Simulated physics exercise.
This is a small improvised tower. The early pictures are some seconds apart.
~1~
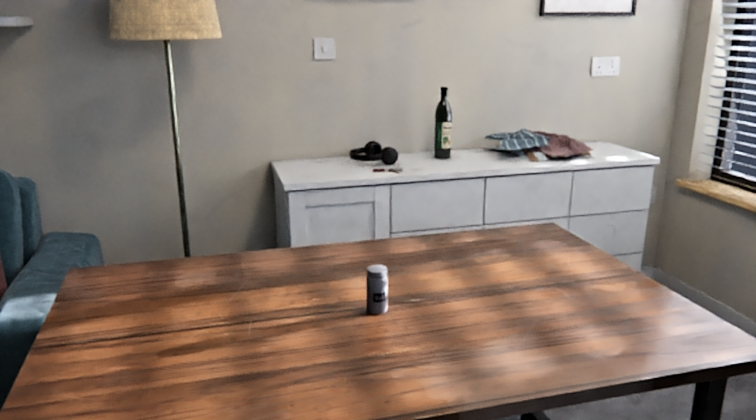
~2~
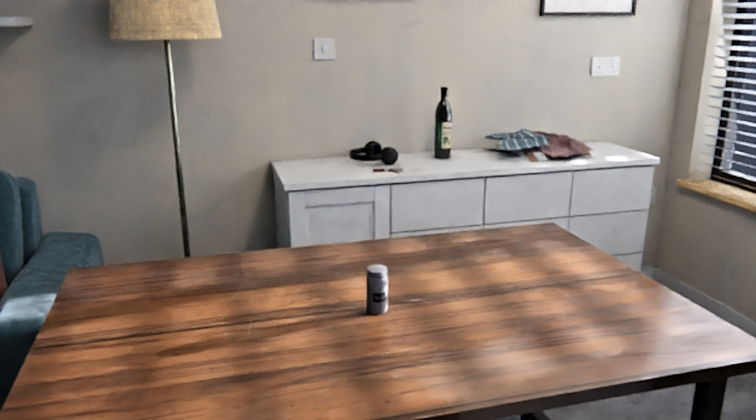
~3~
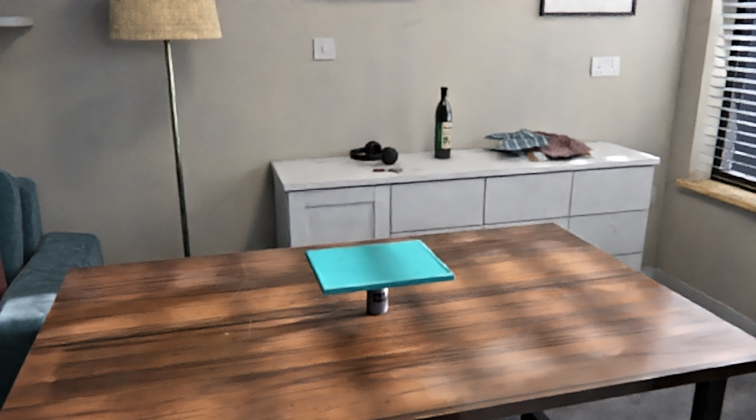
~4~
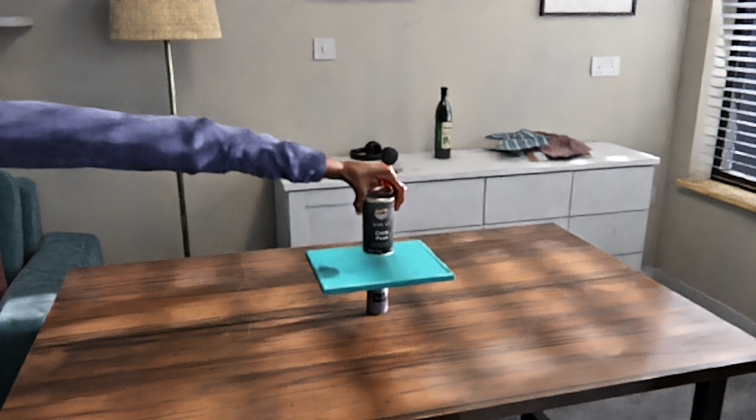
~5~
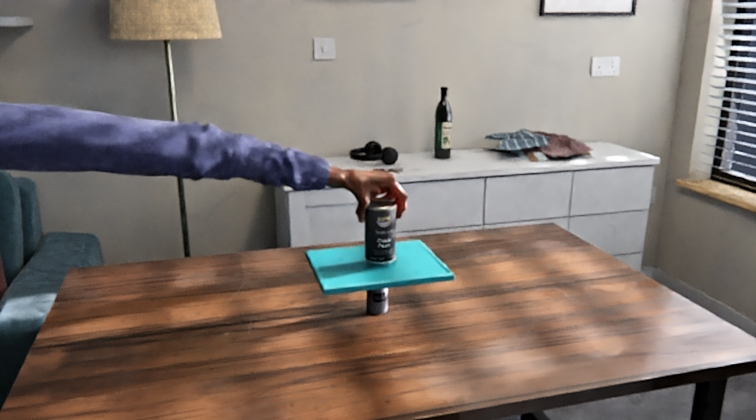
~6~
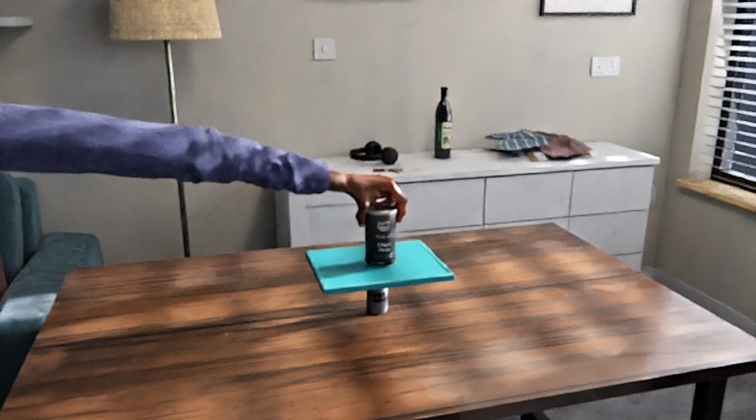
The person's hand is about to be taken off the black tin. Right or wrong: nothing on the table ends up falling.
Right.
Then, 0.80 s past the last view, nothing moves.
Then, 1.70 s past the last view, black tin resting near (380, 236).
Finally, all 3 still in place. Final places as the last picture's camera would see them, black tin near (380, 236). The stack keeps its balance.
